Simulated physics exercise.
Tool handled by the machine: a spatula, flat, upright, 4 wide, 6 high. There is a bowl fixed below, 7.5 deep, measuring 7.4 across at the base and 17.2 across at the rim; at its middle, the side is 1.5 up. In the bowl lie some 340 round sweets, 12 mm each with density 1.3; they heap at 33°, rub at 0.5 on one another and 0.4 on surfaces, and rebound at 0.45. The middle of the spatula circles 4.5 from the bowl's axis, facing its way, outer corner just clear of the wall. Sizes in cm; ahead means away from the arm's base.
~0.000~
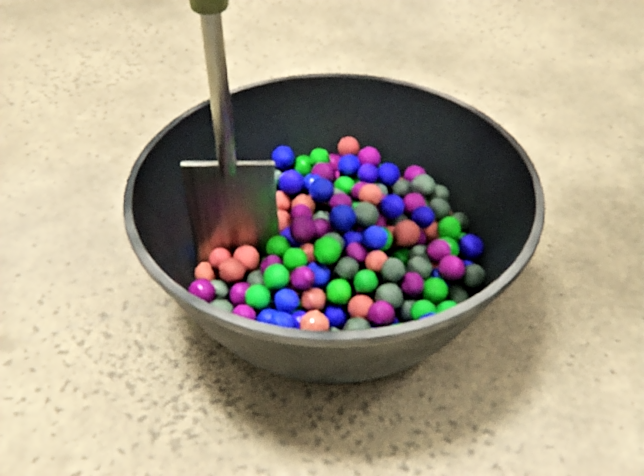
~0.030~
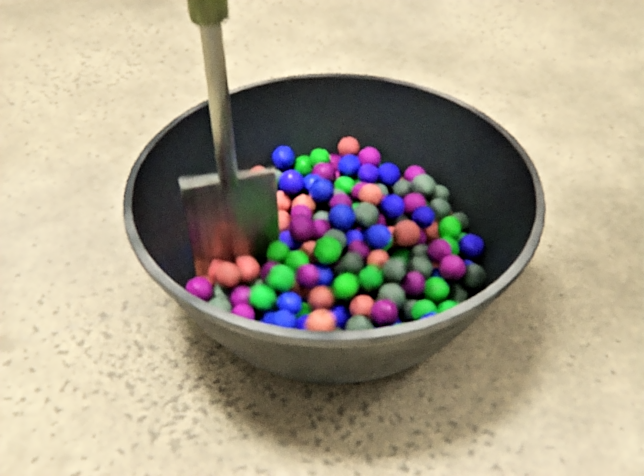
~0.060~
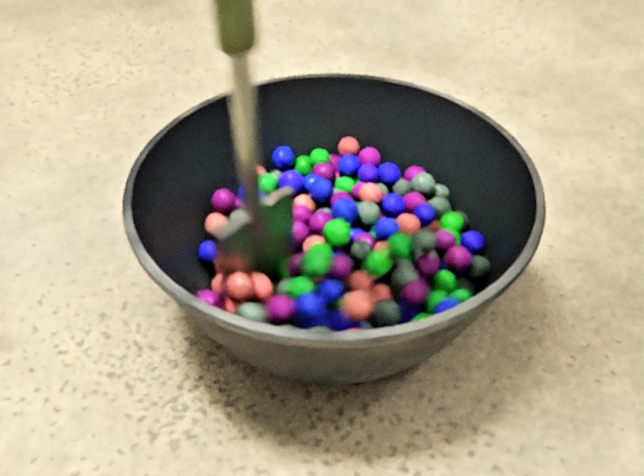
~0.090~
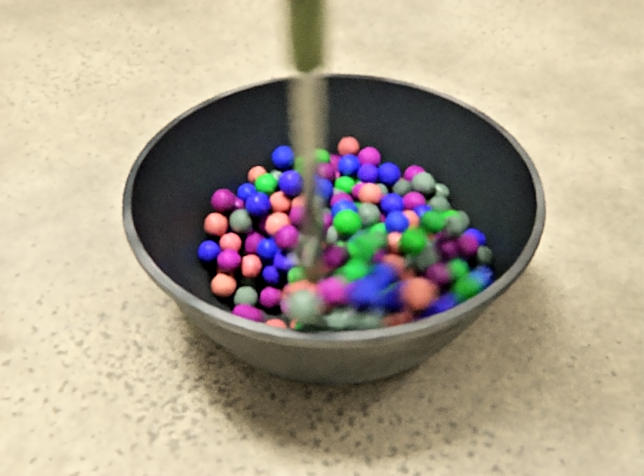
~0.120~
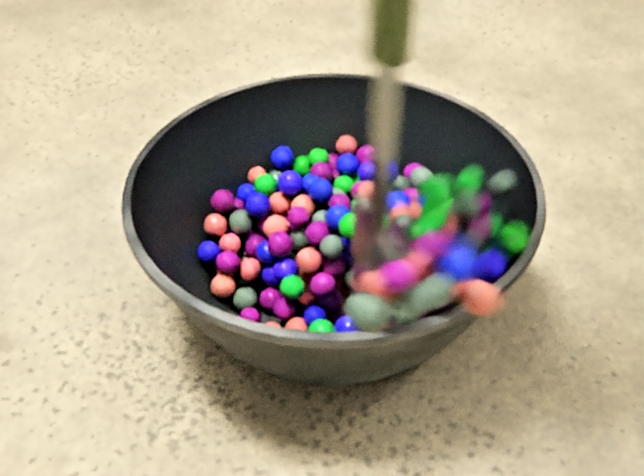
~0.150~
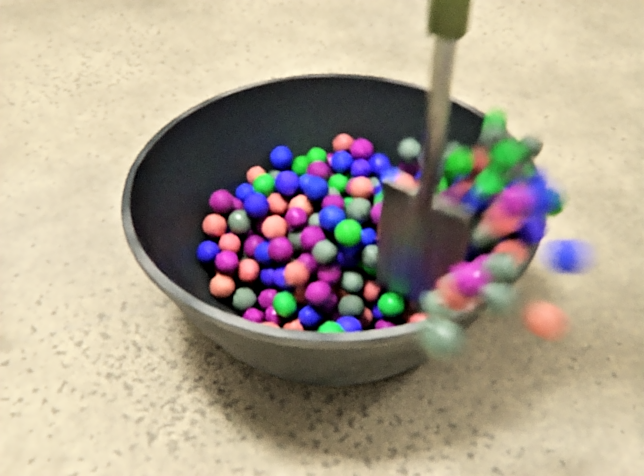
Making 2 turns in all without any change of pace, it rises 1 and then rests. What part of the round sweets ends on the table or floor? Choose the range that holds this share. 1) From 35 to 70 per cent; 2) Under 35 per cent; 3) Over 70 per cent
1.
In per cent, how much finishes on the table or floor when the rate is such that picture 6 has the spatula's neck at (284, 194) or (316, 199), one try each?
About 20 % for one try and about 25 % for the other, in order.
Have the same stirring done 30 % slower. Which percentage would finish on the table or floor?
Near 35 in a hundred, it would be.
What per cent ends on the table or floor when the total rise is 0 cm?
Result: Roughly 50 %.
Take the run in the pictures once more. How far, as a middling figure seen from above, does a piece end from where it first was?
About 11 centimetres.
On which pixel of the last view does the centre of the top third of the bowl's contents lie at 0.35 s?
About pixel (206, 229).
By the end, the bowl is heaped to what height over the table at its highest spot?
The top sits some 6.0 cm up.
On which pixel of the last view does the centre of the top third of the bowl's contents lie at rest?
I'd put it at about (297, 274).
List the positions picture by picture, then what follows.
In the first frame, spatula neck at (224, 133), 0° round; upper third of the load around (347, 240), from x 200 to 475, top at y 150; 340 in the bowl.
In the second frame, spatula neck at (225, 146), 13° round; upper third of the load around (348, 242), from x 200 to 475, top at y 150.
In the third frame, spatula neck at (250, 179), 45° round; upper third of the load around (349, 259), from x 210 to 480, top at y 150.
In the fourth frame, spatula neck at (310, 198), 78° round; upper third of the load around (368, 261), from x 210 to 480, top at y 150.
In the fifth frame, spatula neck at (380, 193), 112° round; upper third of the load around (424, 241), from x 210 to 510, top at y 145; 337 in the bowl, 3 in flight or on the tool.
In the sixth frame, spatula neck at (431, 165), 145° round; upper third of the load around (463, 206), from x 210 to 565, top at y 125; 333 in the bowl, 7 in flight or on the tool.
By 0.35 s, 6° round, highest piece 11 above the table; 254 in the bowl, 37 on the table or floor, 49 in flight or on the tool.
By 0.55 s, 227° round, highest piece 11 above the table; 207 in the bowl, 110 on the table or floor, 23 in flight or on the tool.
By 0.85 s, 0° round, highest piece 7 above the table; 191 in the bowl, 149 on the table or floor.
By 1.55 s, 0° round, highest piece 6 above the table; 191 in the bowl, 149 on the table or floor.
Final count, 191 in the bowl, 149 on the table or floor. That is 44 % on the table or floor.
